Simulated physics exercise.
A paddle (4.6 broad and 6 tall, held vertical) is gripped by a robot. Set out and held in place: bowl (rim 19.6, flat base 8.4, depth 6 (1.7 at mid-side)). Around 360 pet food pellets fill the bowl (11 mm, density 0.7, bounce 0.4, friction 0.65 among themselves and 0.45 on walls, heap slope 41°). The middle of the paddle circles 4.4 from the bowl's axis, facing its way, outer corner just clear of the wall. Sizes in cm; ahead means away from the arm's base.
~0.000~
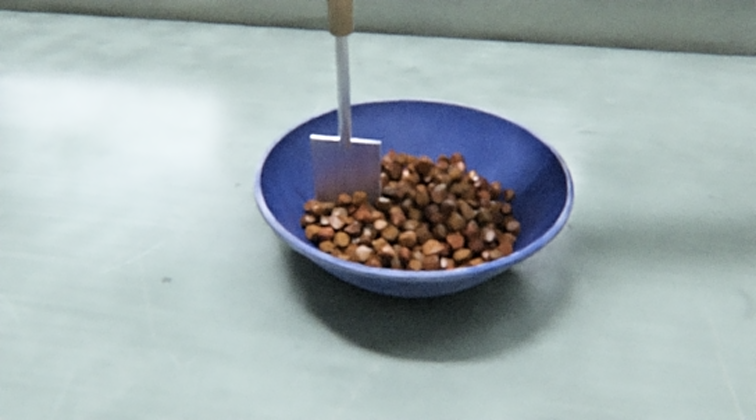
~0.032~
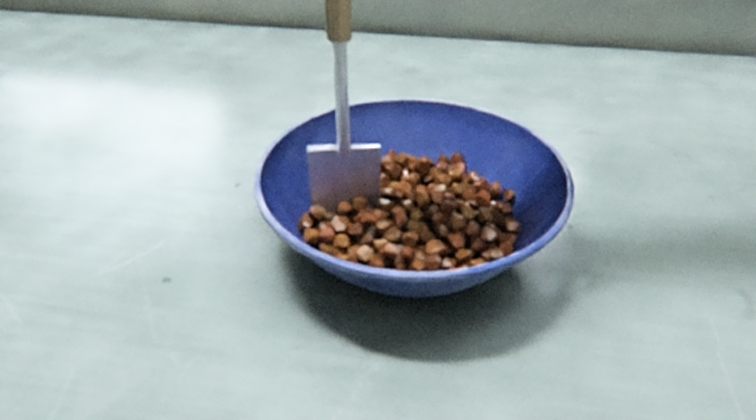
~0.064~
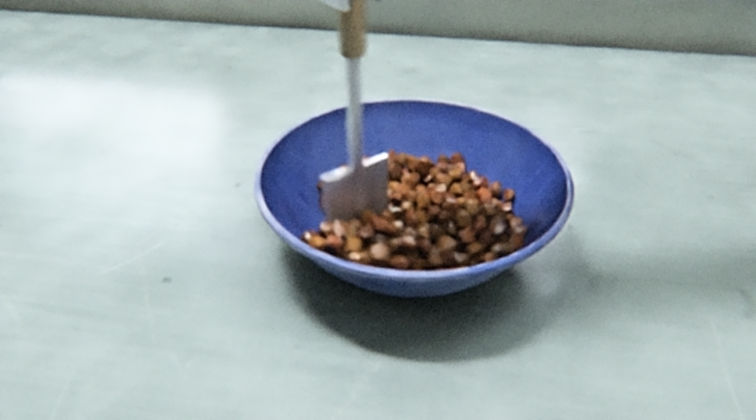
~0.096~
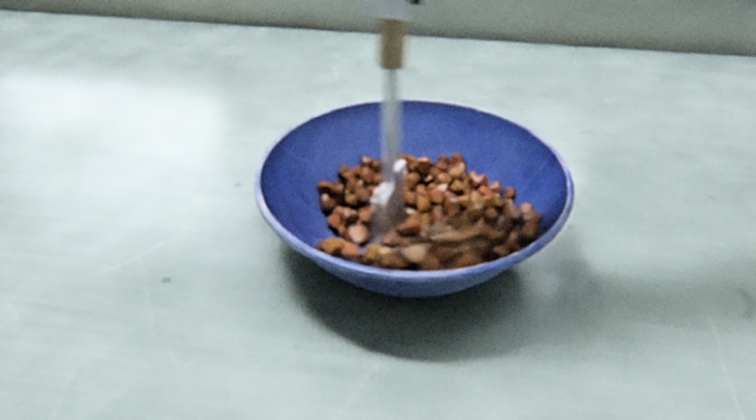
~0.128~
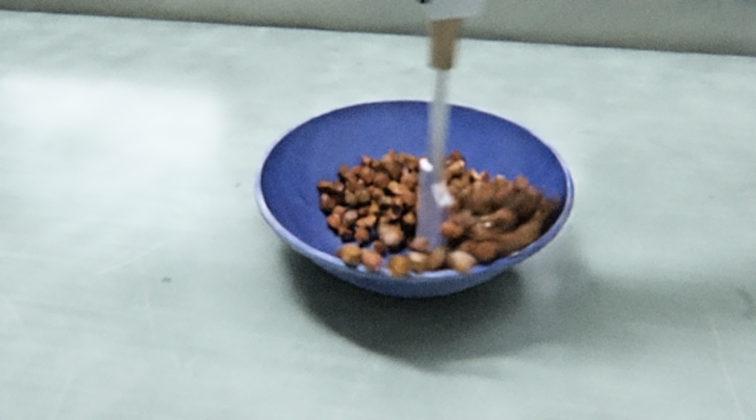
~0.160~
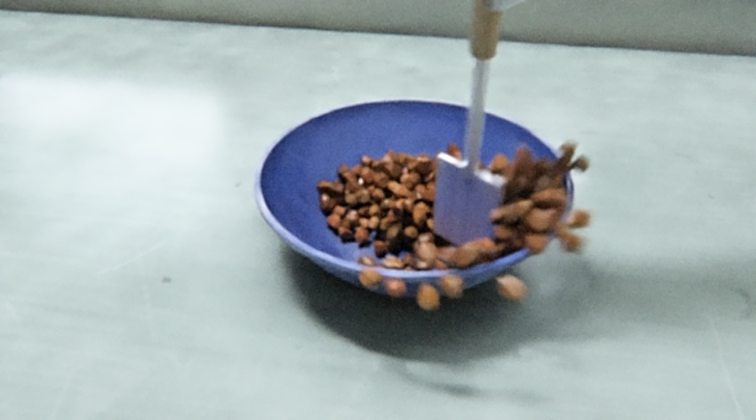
A blue bowl holding a heap of small reddish-brown pellets sits on a pale grey-green surface, seen from above at an angle by a still camera. A flat metal paddle with a thin shaft and wooden handle stands upright in the bowl's left side. It turns and sweeps along the near side to the right, pushing pellets into a mound, and several fly over the rim.
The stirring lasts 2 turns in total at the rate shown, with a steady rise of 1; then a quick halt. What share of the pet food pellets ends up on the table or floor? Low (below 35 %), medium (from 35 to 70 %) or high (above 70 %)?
Share on the table or floor: Medium (from 35 to 70 %).
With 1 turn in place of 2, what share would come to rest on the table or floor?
In that case some 30 per cent.
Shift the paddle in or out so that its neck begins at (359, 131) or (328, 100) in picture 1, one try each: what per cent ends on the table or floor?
About 30 and 25 per cent.
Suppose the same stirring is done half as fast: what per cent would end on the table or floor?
It would be near 10 per cent.
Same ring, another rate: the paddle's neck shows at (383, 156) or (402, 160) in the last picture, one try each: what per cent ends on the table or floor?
Some 10 and 20 per cent.
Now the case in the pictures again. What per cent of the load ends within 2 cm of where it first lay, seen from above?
Roughly 10 per cent.
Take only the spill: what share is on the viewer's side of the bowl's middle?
About 40 per cent.
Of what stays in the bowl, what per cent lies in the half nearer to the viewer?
About 50 per cent.
After 0.37 s, 7° round, highest piece 10 above the table; 247 in the bowl, 62 on the table or floor, 52 in flight or on the tool.
After 0.58 s, 228° round, highest piece 7 above the table; 213 in the bowl, 142 on the table or floor, 6 in flight or on the tool.
After 0.89 s, 0° round, highest piece 5 above the table; 208 in the bowl, 153 on the table or floor.
After 1.59 s, 0° round, highest piece 4 above the table; 208 in the bowl, 153 on the table or floor.
In the end, 208 in the bowl, 153 on the table or floor. That is 42 % on the table or floor.
